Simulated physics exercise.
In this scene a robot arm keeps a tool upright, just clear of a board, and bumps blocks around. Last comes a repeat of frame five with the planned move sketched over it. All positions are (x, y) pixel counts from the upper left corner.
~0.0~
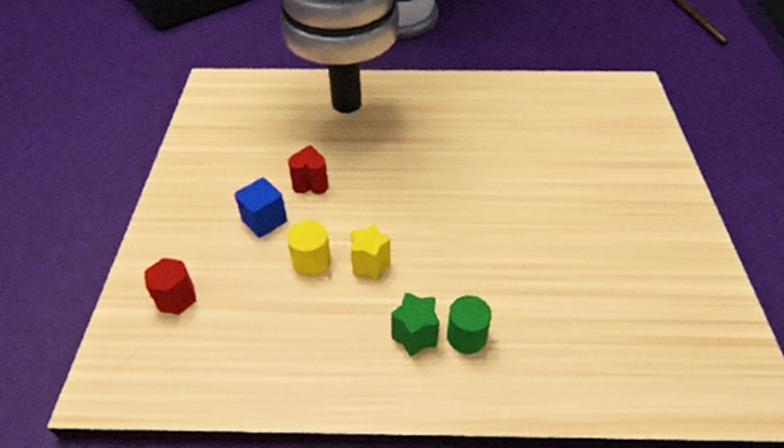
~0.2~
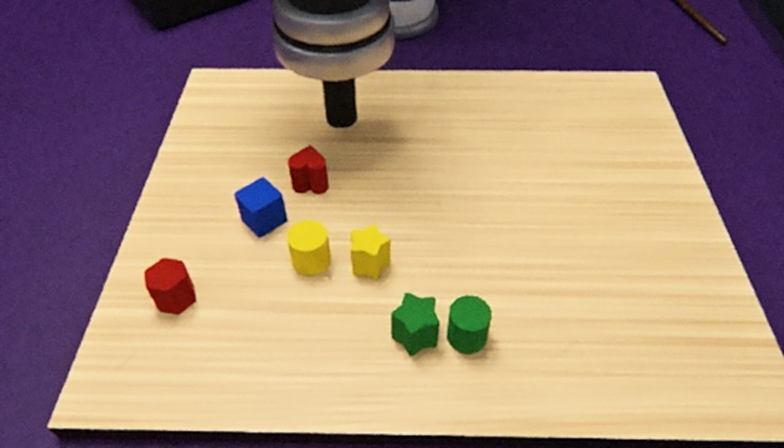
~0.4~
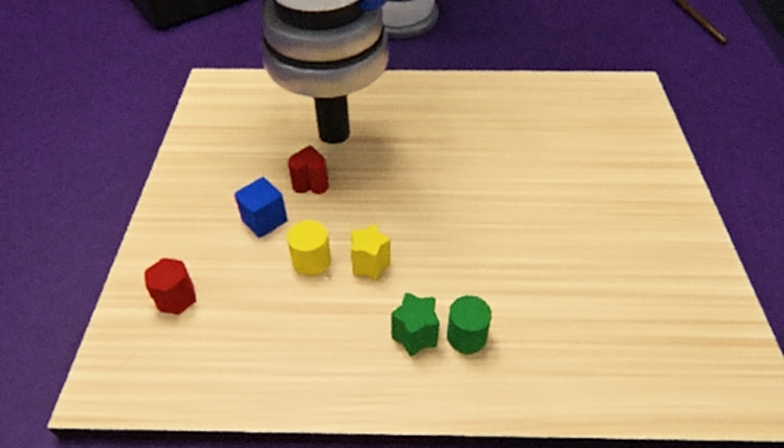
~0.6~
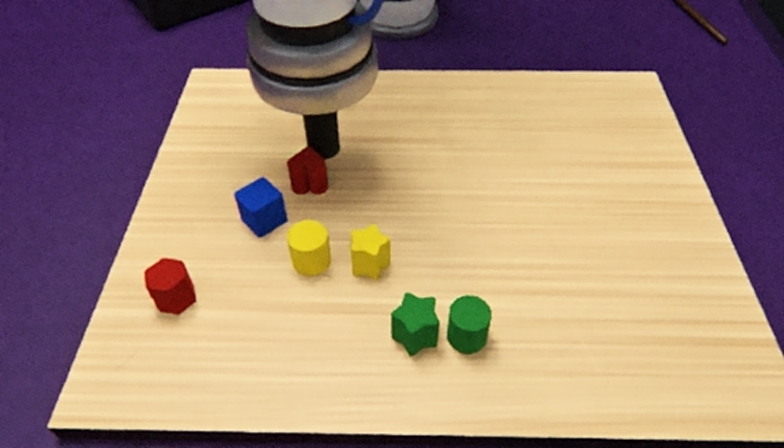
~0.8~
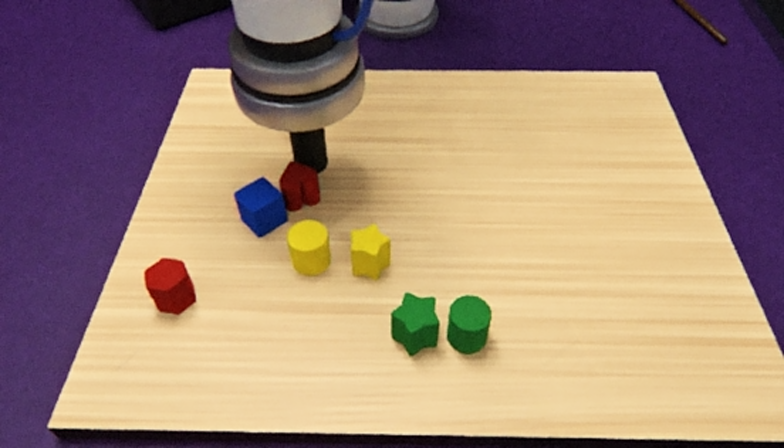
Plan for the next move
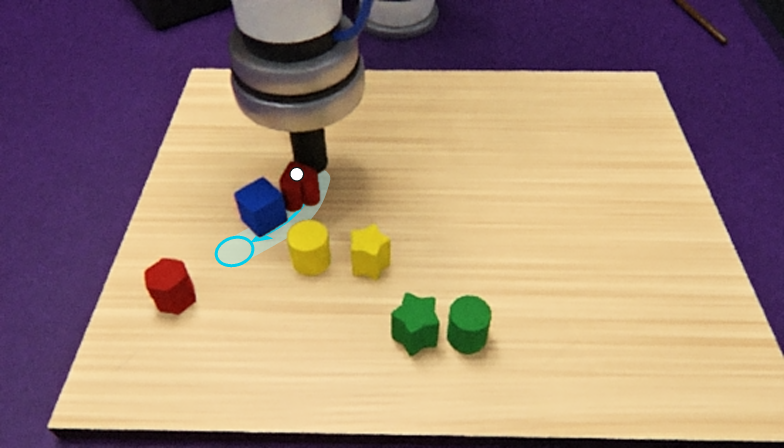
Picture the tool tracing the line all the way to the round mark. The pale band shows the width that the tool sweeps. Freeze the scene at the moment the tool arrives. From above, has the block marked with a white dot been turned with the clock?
No
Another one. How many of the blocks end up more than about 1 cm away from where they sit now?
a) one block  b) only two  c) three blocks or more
I choose b.
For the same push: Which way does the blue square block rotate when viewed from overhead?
From overhead, clockwise.
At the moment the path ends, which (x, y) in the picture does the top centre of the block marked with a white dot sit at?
The middle of its upper face should be somewhere near (258, 239).
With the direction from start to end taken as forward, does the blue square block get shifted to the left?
No, that is not what happens.
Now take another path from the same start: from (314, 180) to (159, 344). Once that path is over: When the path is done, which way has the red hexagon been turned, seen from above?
The answer is clockwise.
The drawn path runs from (314, 180) by way of (301, 207) and (272, 231) to (235, 251); the dot is on the red heart block.
What follows on the original path. One third of the way, tool (298, 192); blue square block (250, 203), turned 45° clockwise; red heart block (284, 205).
Two thirds of the way, tool (267, 216); blue square block (221, 217), turned 60° clockwise; red heart block (264, 232), turned 45° anticlockwise.
At the end, tool (230, 236); blue square block (180, 231), turned 80° clockwise; red heart block (258, 239), turned 60° anticlockwise; yellow round block not moved.
